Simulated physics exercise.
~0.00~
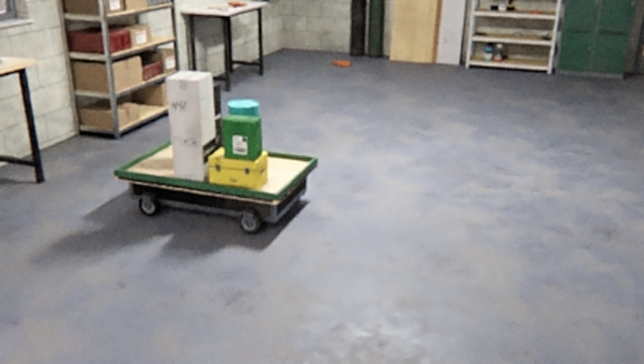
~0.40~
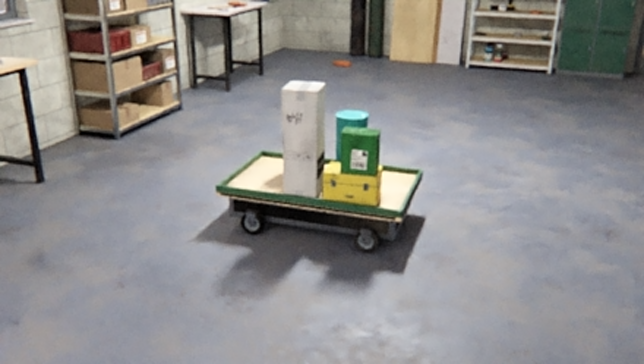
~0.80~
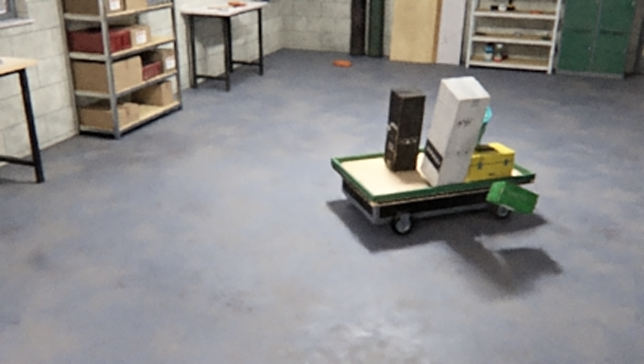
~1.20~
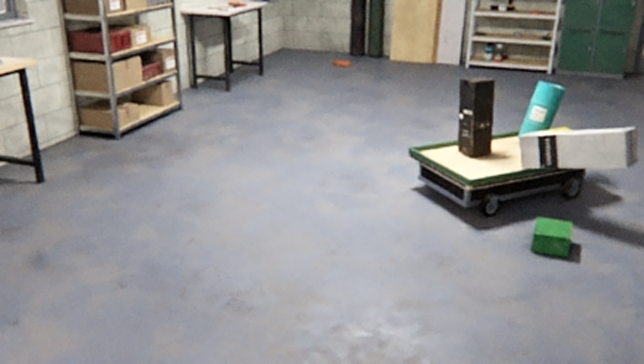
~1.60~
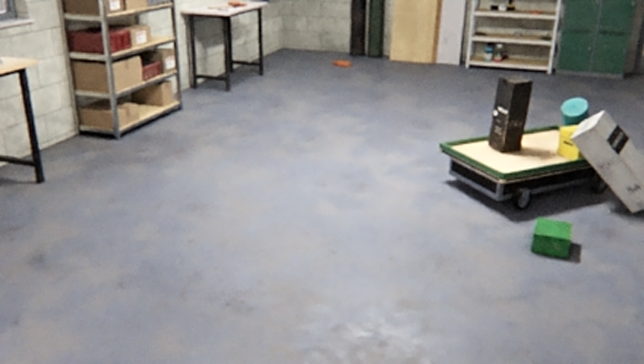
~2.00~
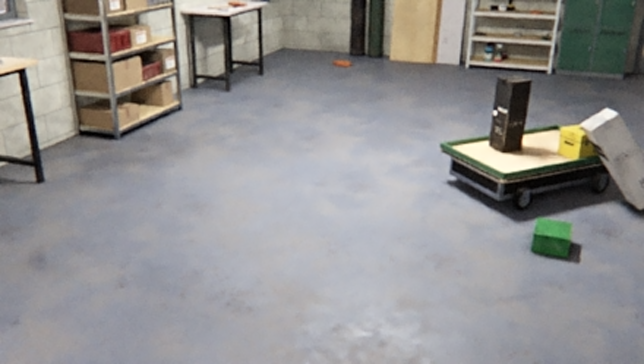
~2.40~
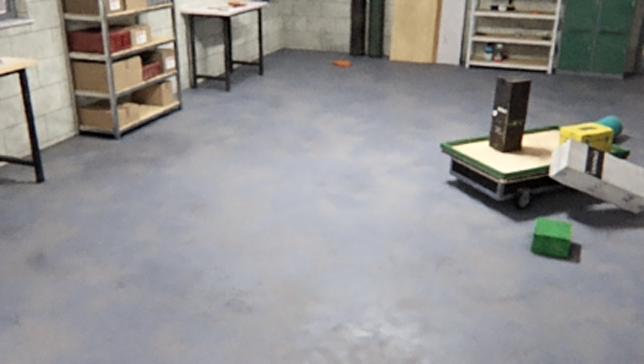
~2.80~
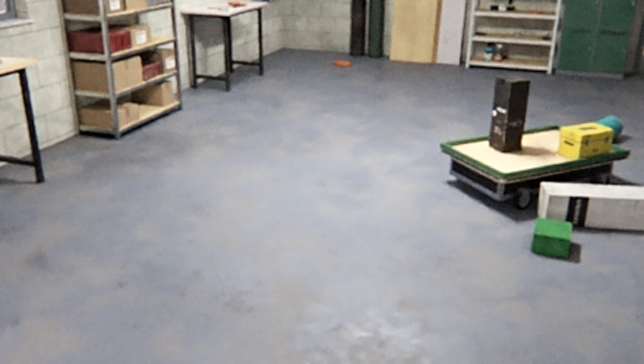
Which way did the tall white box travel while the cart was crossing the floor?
The white box moved to the right along with the cart, before toppling off it.
